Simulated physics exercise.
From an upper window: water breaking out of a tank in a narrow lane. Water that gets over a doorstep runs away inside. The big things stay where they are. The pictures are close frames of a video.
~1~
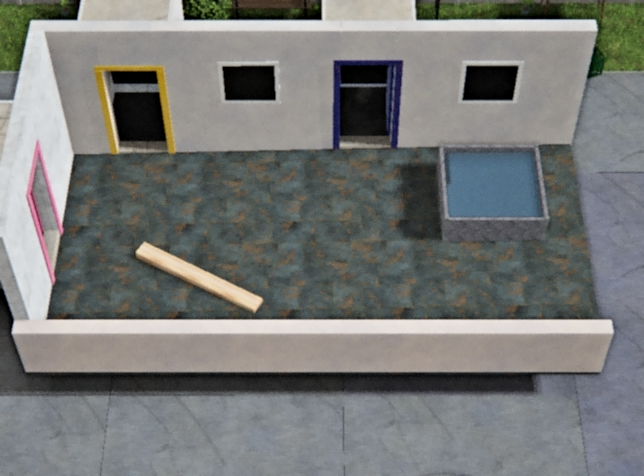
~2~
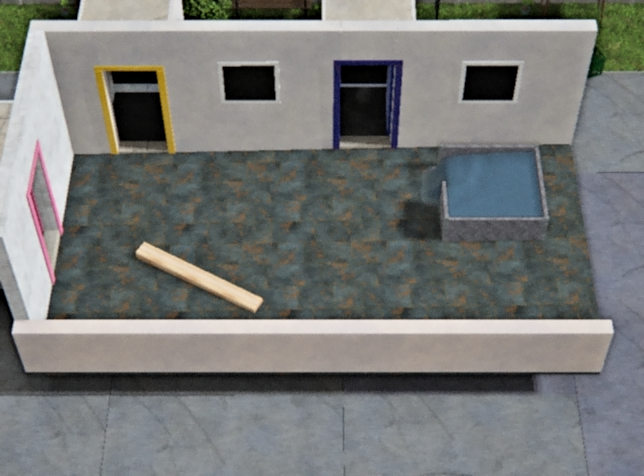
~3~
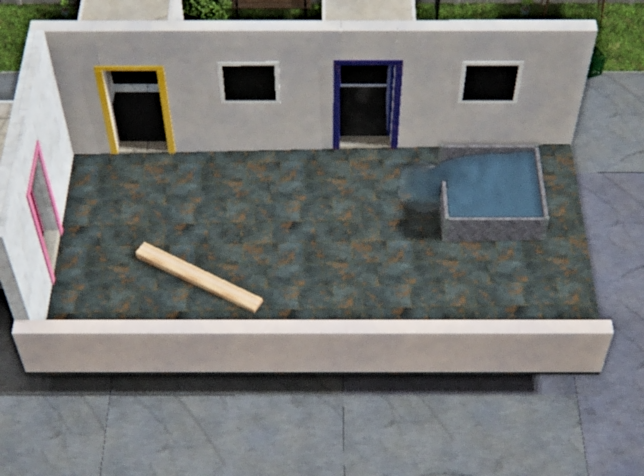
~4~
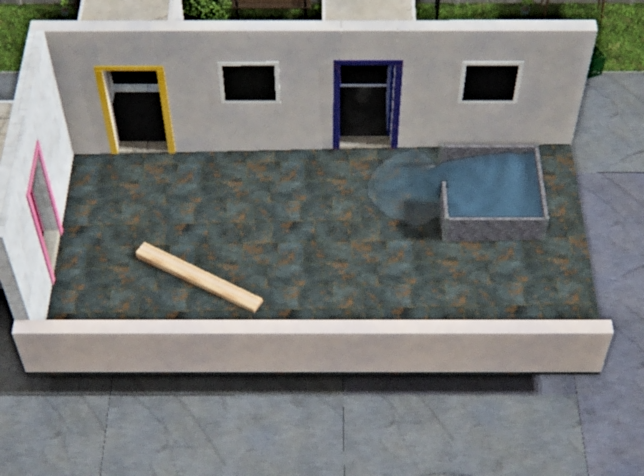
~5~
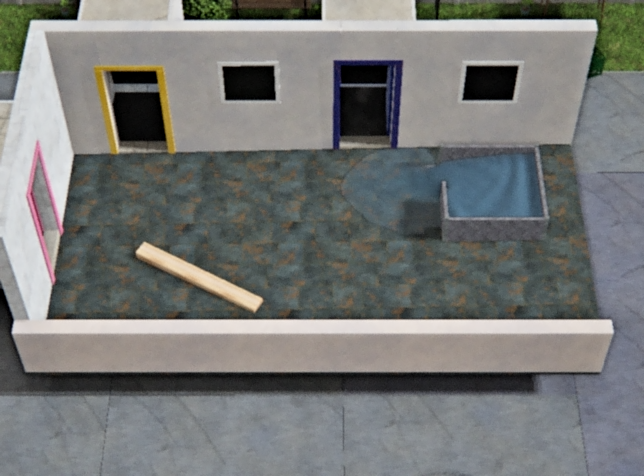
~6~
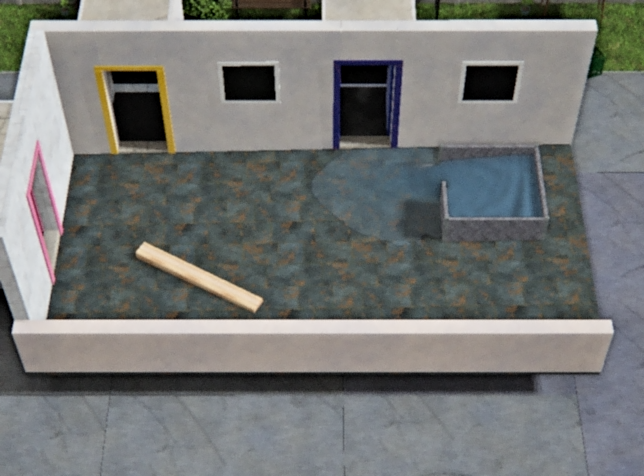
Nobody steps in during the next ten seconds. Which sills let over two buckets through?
In the end: The blue door lets in a lot; the pink door admits no more than that; the yellow door lets in a lot.
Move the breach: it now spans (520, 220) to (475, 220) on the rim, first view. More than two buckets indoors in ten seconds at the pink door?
Then: The pink door stays under.
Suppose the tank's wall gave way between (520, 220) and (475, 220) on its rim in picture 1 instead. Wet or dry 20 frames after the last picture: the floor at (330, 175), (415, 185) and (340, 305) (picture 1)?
As listed: Clear, dry, under water.
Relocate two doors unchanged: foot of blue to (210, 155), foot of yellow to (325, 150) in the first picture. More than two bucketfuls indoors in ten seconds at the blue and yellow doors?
My reading: The blue one is under; the yellow one floods.
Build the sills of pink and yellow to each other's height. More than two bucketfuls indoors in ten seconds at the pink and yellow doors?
My reading: The pink one is over; the yellow one holds.
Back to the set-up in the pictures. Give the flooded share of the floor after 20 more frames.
Close to 40 %.
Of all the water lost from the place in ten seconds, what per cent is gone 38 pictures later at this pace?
I make it 65 per cent.
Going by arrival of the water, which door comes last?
That is the pink one.
A moment on, water covers 20 % of the floor; the blue door under two buckets in, the pink door not reached, the yellow door not reached.
Next, water covers 35 % of the floor; the blue door over two buckets in, the pink door not reached, the yellow door wet at the sill, nothing in.
Then, water covers 40 % of the floor; the blue door over two buckets in, the pink door wet at the sill, nothing in, the yellow door wet at the sill, nothing in.
Later, water covers 45 % of the floor; the blue door over two buckets in, the pink door wet at the sill, nothing in, the yellow door under two buckets in.
In the end, water covers 50 % of the floor; the blue door over two buckets in, the pink door wet at the sill, nothing in, the yellow door over two buckets in.
